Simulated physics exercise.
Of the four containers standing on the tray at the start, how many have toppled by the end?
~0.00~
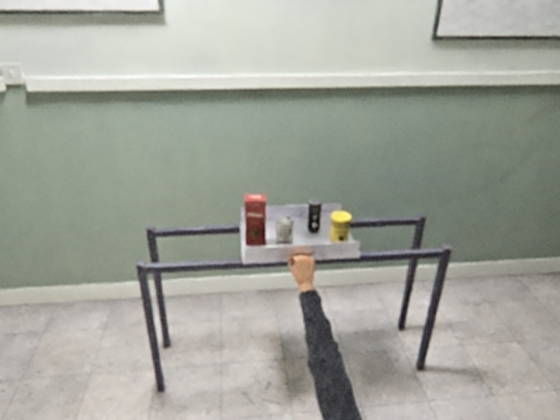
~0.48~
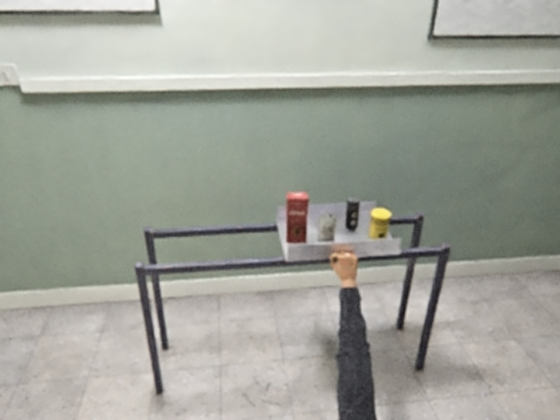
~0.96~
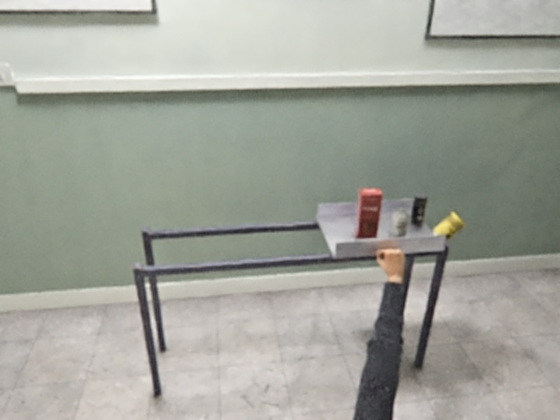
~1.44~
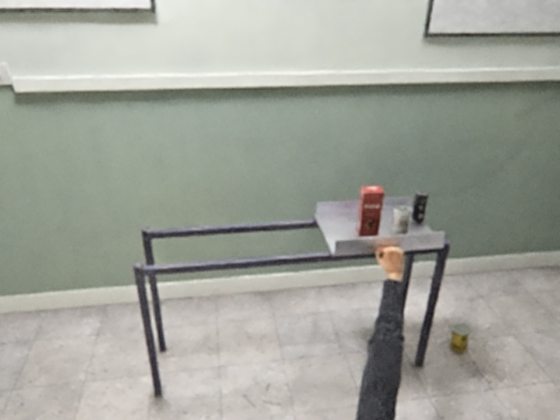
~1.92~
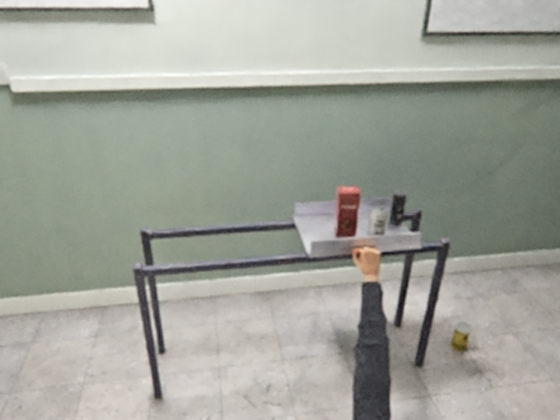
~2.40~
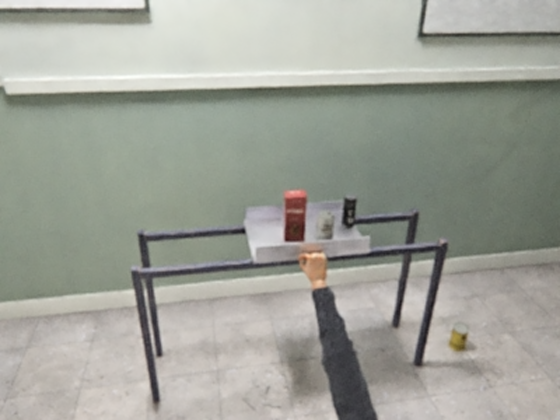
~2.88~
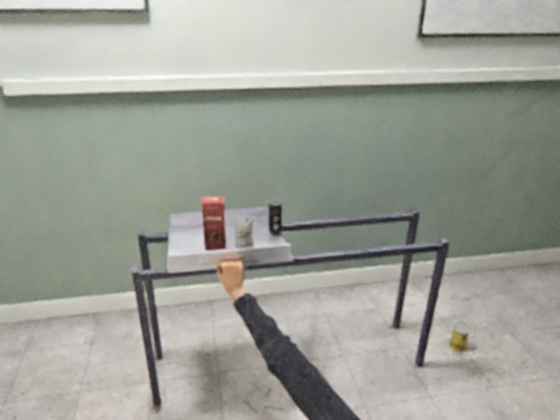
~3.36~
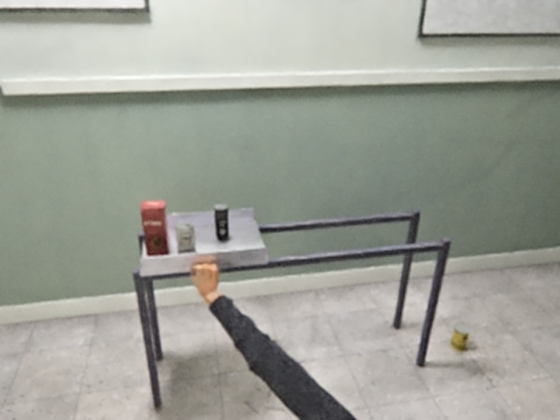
One has toppled, the yellow tin, which ends up on the floor to the right.
Hand sliding a tray right along rails, yellow tin falling to the floor, then moving the tray left with three containers upright.
